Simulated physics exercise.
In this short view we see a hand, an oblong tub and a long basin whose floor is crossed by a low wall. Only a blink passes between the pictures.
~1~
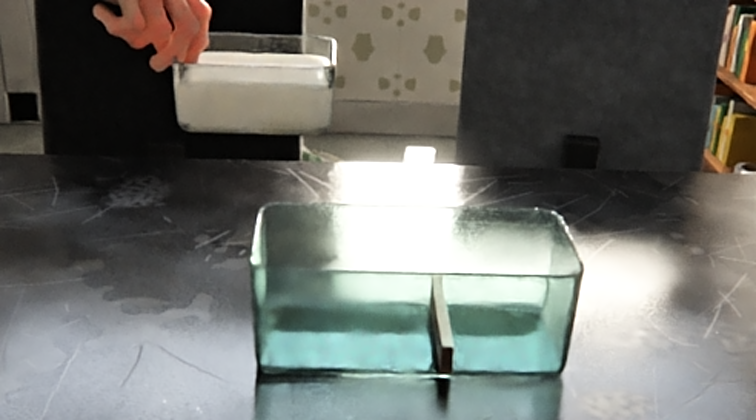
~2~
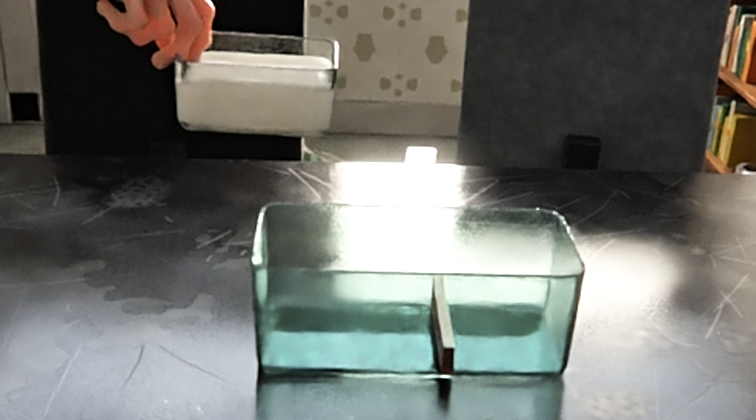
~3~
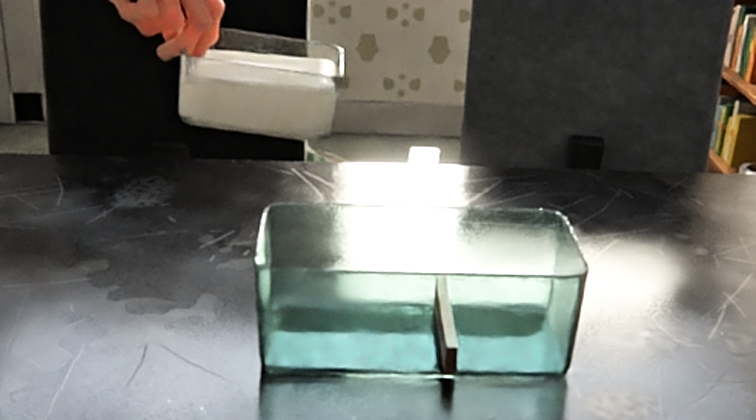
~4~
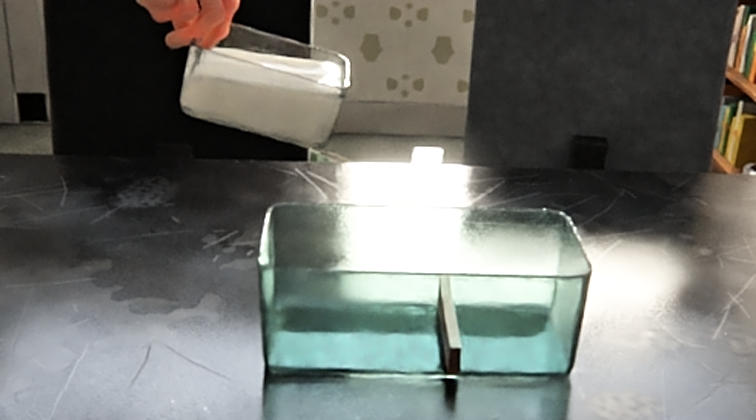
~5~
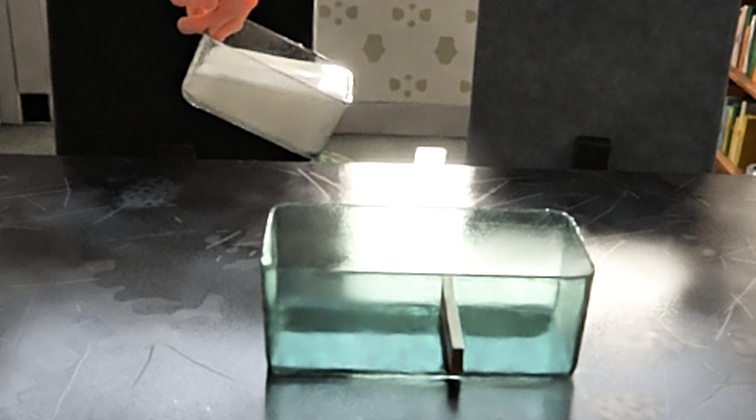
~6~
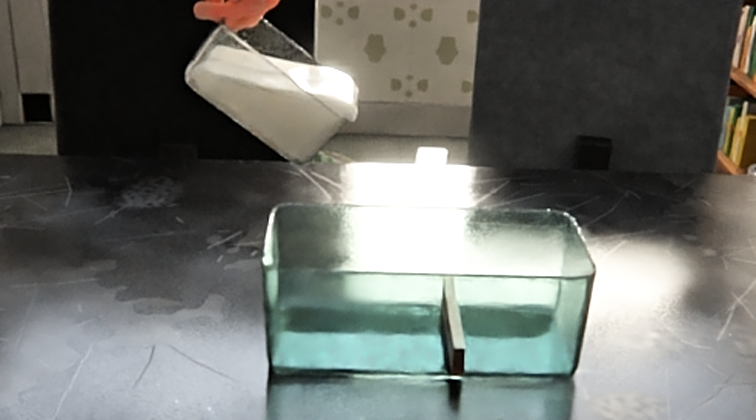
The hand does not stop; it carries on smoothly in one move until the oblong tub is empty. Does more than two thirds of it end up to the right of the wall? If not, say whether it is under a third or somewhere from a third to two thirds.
Falls short of a third.
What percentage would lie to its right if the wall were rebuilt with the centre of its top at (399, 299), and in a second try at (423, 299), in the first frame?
About 25 and 10 per cent.
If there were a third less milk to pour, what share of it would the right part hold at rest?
15 per cent or so.
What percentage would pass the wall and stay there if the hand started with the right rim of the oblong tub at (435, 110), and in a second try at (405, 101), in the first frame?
It would come to near 55 per cent, and then near 40 per cent.
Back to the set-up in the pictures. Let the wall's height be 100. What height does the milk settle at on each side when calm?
Left 60 %, right 20 %.
A moment on, the oblong tub is tipped right over and 8 per cent is still to pour, 50 is left of the wall and 0 right of it.
Next, the oblong tub is tipped right over and 0 per cent is still to pour, 72 is left of the wall and 10 right of it.
Then the oblong tub is tipped right over and 0 per cent is still to pour, 73 is left of the wall and 19 right of it.
Later the oblong tub is tipped right over and 0 per cent is still to pour, 74 is left of the wall and 20 right of it.
In the end 74 per cent lies left of the wall, 20 right of it and 7 outside.
